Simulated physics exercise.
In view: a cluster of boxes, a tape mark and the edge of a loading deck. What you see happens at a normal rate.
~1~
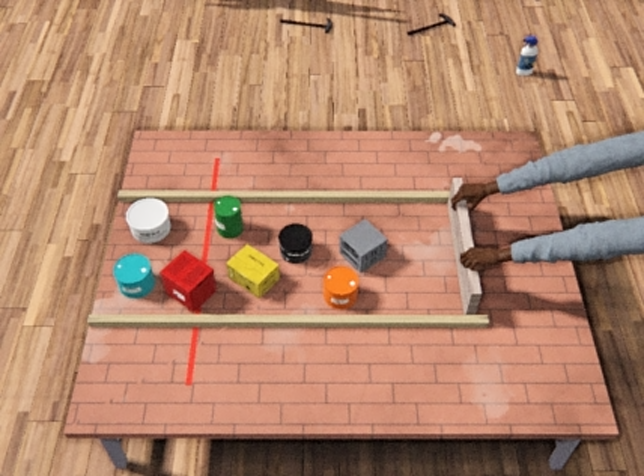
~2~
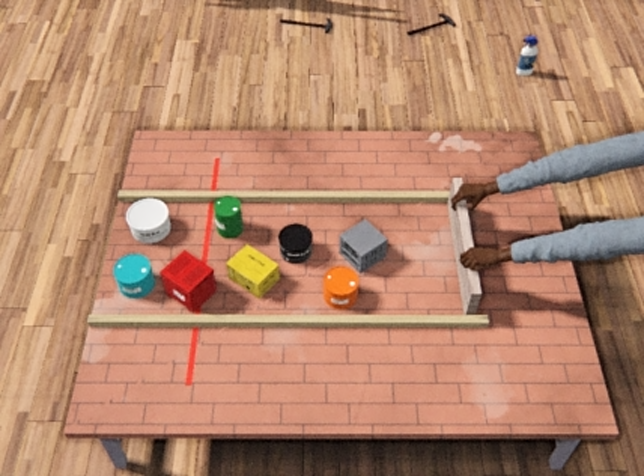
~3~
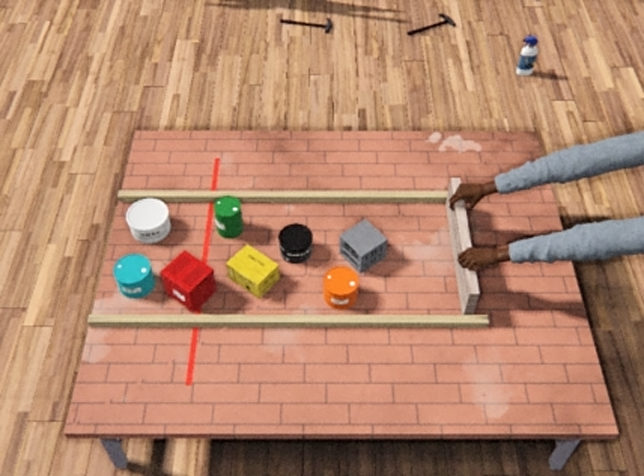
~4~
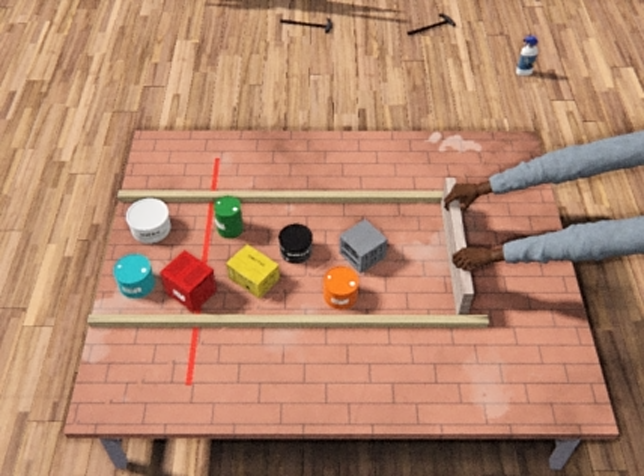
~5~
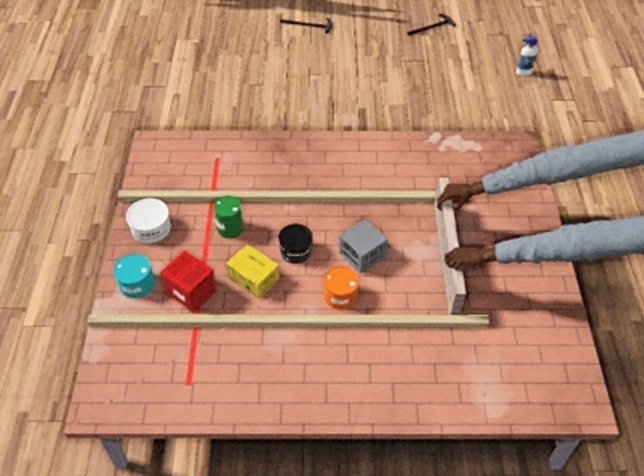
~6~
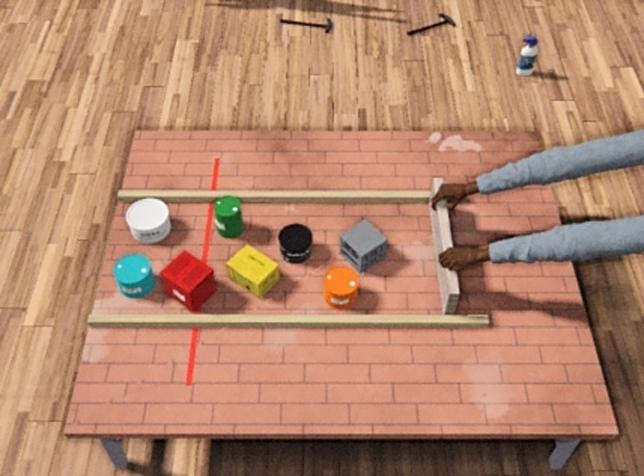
At first, two hands hold a pale plank upright at the right end of two rails on a brick-patterned deck, with colourful canisters, boxes and a white pail to its left around a red tape line. Then the hands slide the plank slightly left, while the containers stay still.
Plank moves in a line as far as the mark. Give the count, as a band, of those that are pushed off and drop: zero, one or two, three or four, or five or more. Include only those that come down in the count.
Those that drop number zero.
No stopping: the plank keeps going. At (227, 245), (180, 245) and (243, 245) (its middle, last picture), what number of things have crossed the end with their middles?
0; 1; 0.
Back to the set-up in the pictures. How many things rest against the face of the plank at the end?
3 of them.
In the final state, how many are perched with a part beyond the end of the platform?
Result: 1.
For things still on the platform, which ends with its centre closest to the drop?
It's the turquoise canister that ends nearest.
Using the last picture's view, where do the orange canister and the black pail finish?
In the last picture, roughly (182, 286) and (155, 241).
A little later, none off yet; turquoise canister at rest near (134, 276); white pail at rest near (149, 221); red tote at rest near (189, 282).
When it is over, the number that fall off is zero.
